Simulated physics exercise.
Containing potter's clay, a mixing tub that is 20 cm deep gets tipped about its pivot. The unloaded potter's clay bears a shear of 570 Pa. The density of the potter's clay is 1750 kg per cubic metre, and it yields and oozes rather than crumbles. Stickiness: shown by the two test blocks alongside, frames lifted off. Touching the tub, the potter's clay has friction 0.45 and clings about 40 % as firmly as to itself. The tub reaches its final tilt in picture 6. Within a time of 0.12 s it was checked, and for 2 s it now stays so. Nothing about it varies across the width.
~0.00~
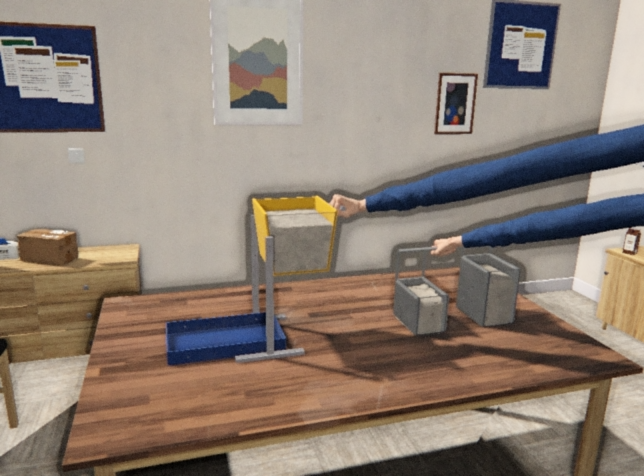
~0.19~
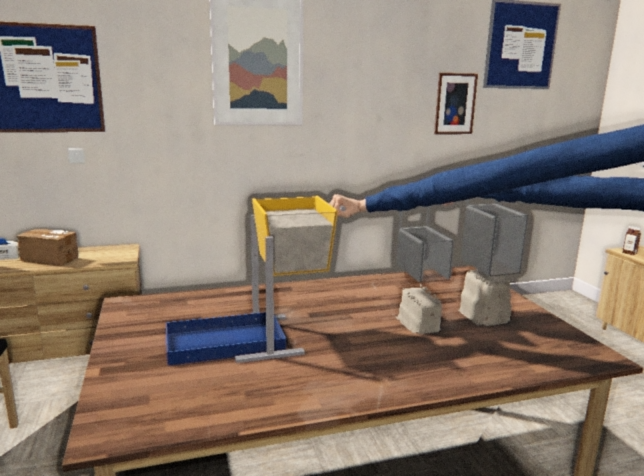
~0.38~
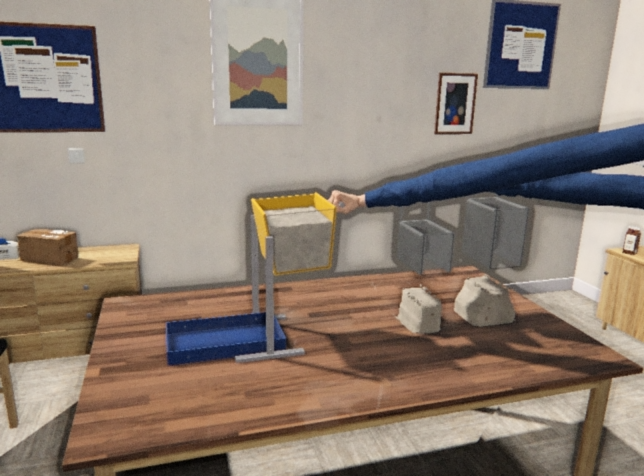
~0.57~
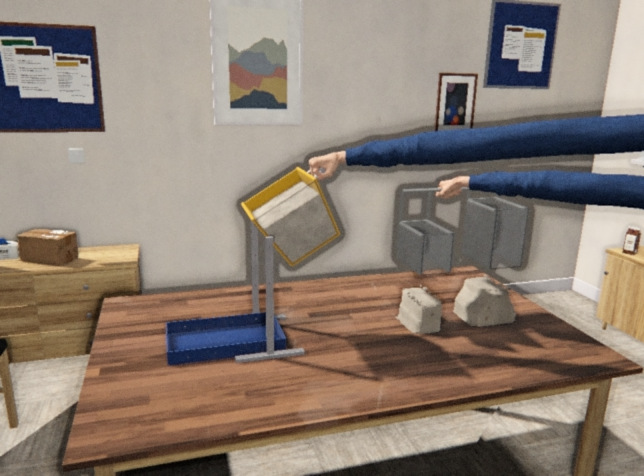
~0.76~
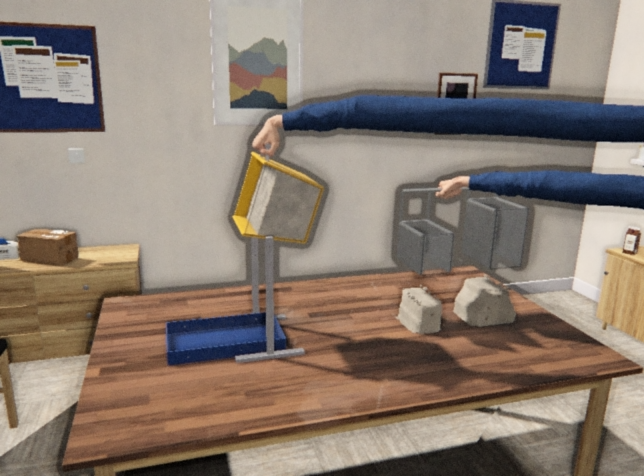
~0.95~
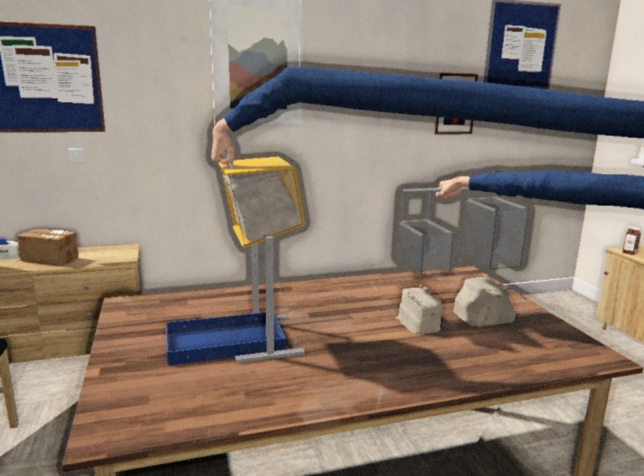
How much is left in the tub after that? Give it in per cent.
About 30 %.
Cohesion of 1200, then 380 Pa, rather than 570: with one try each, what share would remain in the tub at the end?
In turn about 0 %, 25 %.
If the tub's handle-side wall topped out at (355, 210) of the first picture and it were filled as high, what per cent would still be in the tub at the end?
25 %.
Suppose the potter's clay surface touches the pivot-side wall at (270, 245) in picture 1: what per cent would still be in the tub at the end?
It would be near 35 %.
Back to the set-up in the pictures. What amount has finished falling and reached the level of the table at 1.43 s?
I'd say close to 60 per cent of it.
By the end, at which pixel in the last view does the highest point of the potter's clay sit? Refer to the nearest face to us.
About (269, 213).
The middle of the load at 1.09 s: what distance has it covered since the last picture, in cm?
The change is near 8 cm.
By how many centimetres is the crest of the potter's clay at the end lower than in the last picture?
About 12 cm.
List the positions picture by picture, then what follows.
The first frame shows handle-side rim at (335, 211), tilt 0 degrees; top of the potter's clay at (321, 225); blocks stand 13 cm, 20 cm (left to right).
The second frame shows handle-side rim at (335, 211), tilt 0 degrees; top of the potter's clay at (321, 225); blocks stand 12 cm, 18 cm (left to right).
The third frame shows handle-side rim at (334, 208), tilt 3 degrees; top of the potter's clay at (327, 222); blocks stand 12 cm, 14 cm (left to right).
The fourth frame shows handle-side rim at (314, 180), tilt 31 degrees; top of the potter's clay at (316, 195); blocks stand 12 cm, 14 cm (left to right).
The fifth frame shows handle-side rim at (265, 165), tilt 72 degrees; top of the potter's clay at (277, 173); blocks stand 12 cm, 14 cm (left to right).
The sixth frame shows handle-side rim at (228, 176), tilt 100 degrees; top of the potter's clay at (275, 175); blocks stand 12 cm, 14 cm (left to right).
After 1.09 s, the tub is at 100 degrees and holds 64 %.
After 1.26 s, the tub is at 100 degrees and holds 31 %.
After 1.43 s, the tub is at 100 degrees and holds 30 %.
After 1.60 s, the tub is at 100 degrees and holds 30 %.
After 2.95 s, at the end, the tub is at 100 degrees and holds 30 %.
